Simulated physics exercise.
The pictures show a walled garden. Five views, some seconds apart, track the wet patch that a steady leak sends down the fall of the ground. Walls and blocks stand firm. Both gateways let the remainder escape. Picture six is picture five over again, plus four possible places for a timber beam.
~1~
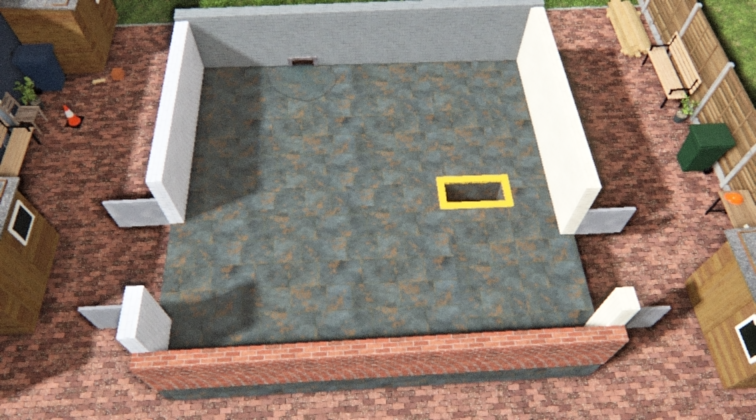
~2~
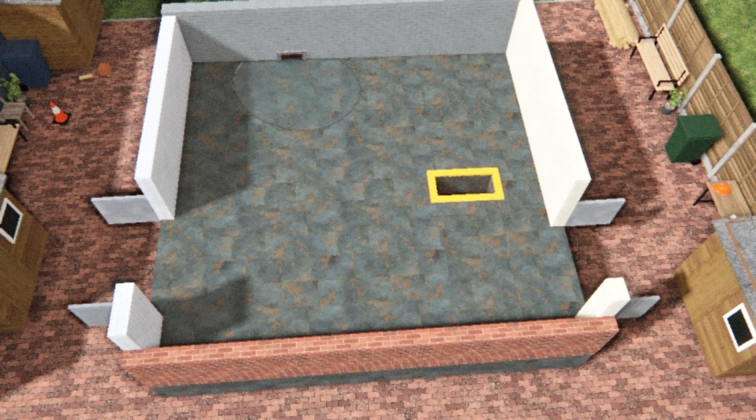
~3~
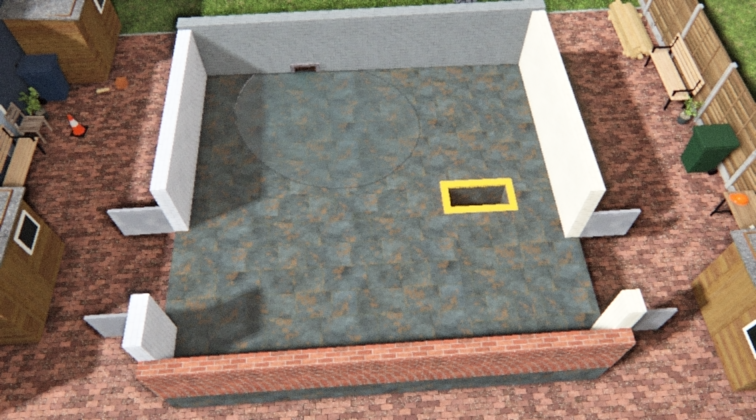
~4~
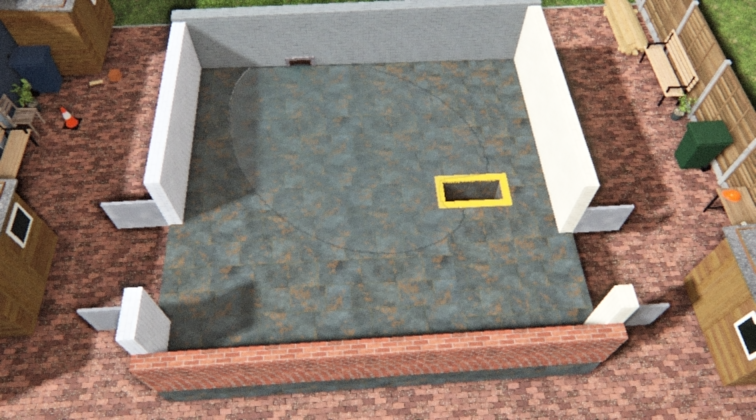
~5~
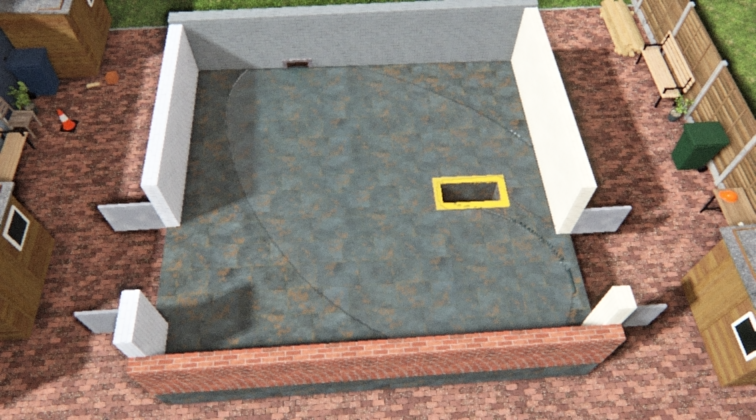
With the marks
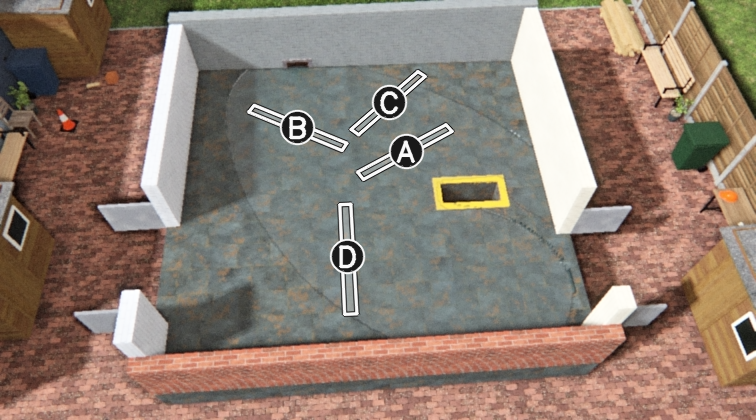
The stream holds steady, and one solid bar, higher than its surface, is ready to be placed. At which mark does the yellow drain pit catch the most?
I would pick spot B.
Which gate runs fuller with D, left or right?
The right gate.
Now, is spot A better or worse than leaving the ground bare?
Worse.
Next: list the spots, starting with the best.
The order is B, D, C, A.
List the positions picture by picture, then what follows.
Outfall at (303, 62); yellow drain pit at (475, 192); open gate at (572, 278); open gate at (178, 269); water covers 2 % of the ground and shows as far out as (290, 95); yellow drain pit still dry.
Water covers 9 % of the ground and shows as far out as (326, 122); yellow drain pit still dry.
Water covers 20 % of the ground and shows as far out as (379, 175); yellow drain pit still dry.
Water covers 37 % of the ground and shows as far out as (421, 244); yellow drain pit taking water.
Water covers 58 % of the ground and shows as far out as (558, 299); yellow drain pit taking water.
On the marked copy, A from (360, 175) to (449, 128); B from (251, 108) to (344, 146); C from (354, 132) to (421, 74); D from (350, 314) to (345, 204).
For spot A, about 3 % of the stream runs into the yellow drain pit, about 97 % out by the gates.
For spot B, about 41 % of the stream runs into the yellow drain pit, about 59 % out by the gates.
For spot C, about 9 % of the stream runs into the yellow drain pit, about 91 % out by the gates.
For spot D, about 27 % of the stream runs into the yellow drain pit, about 73 % out by the gates.
